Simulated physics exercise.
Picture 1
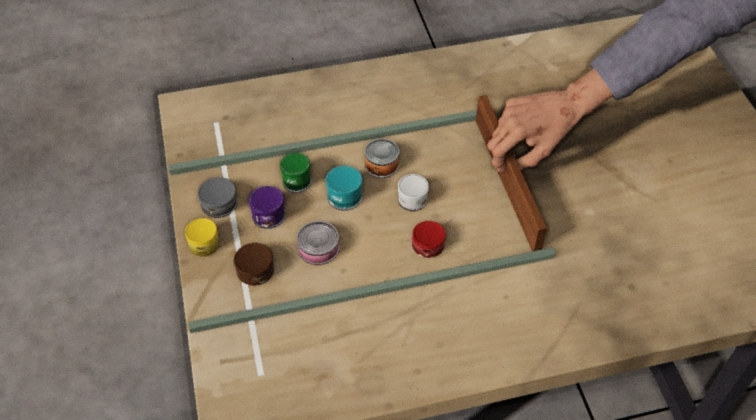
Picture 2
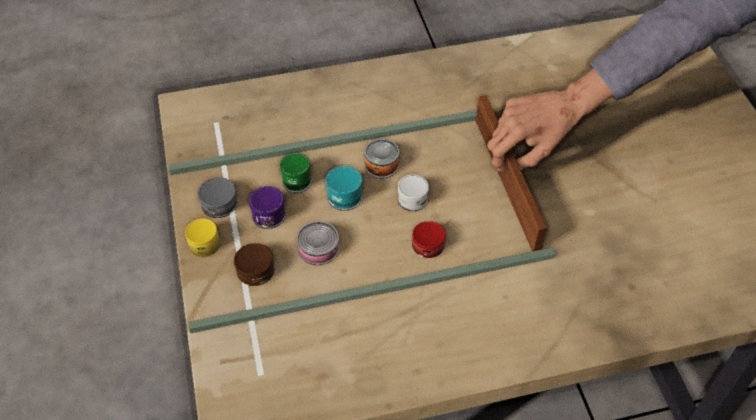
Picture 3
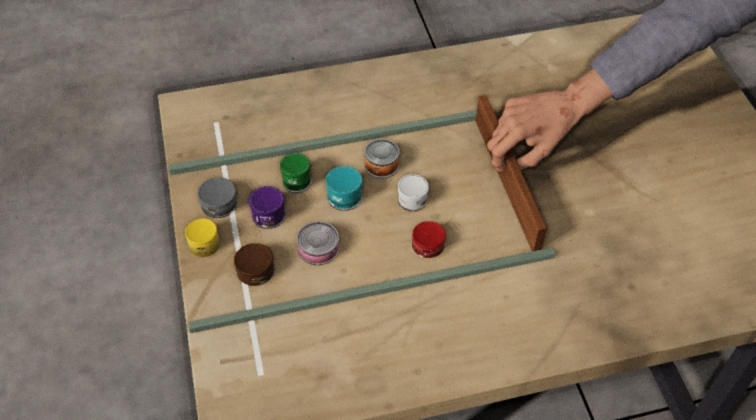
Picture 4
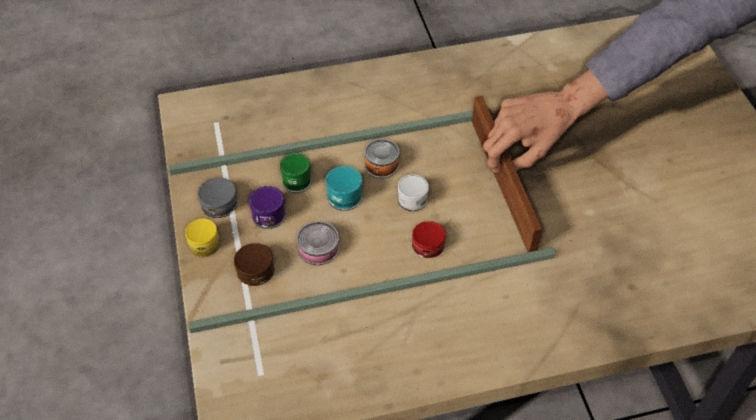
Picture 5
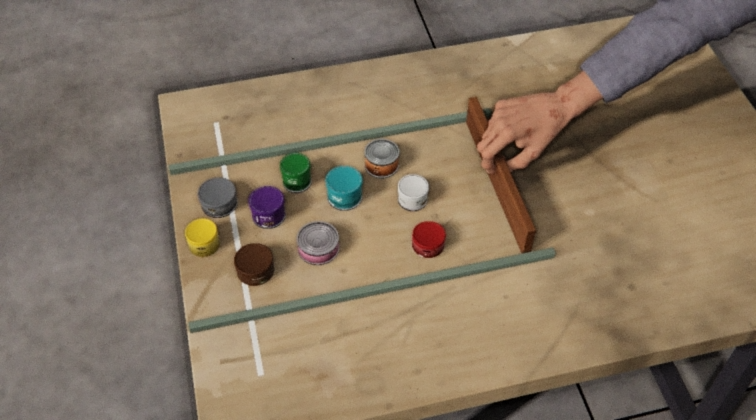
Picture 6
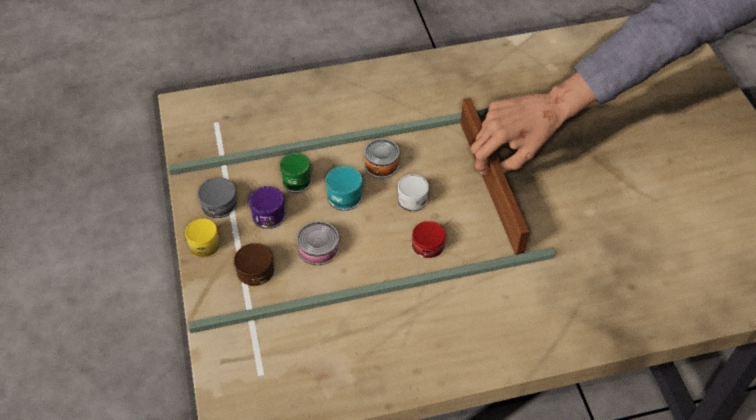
A hand slides a wooden board slightly left toward colourful little tubs that stay still.
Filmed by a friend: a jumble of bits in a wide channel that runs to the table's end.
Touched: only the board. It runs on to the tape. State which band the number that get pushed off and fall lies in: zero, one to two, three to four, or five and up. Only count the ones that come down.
Basically the losses over the end count one or two in this one.
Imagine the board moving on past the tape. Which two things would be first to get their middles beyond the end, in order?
Order, earliest first: Yellow tub, grey tin.
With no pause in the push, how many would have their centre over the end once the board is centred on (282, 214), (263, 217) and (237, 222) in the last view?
Place by place: 0, 0 and 1.
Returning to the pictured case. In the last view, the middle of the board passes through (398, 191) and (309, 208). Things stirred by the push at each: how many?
By the first moment it's 3, by the second it's 8.
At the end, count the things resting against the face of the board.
The answer is 5.
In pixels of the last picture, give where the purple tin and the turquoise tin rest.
The first comes to rest at (187, 229), and the second at (213, 206).
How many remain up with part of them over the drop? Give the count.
Overhanging ones - 4.
Soon after, none off yet; yellow tub at rest near (203, 238); grey tin at rest near (218, 198); brown tub at rest near (254, 265).
In the end, the number that fall off is one or two; gone, yellow tub.
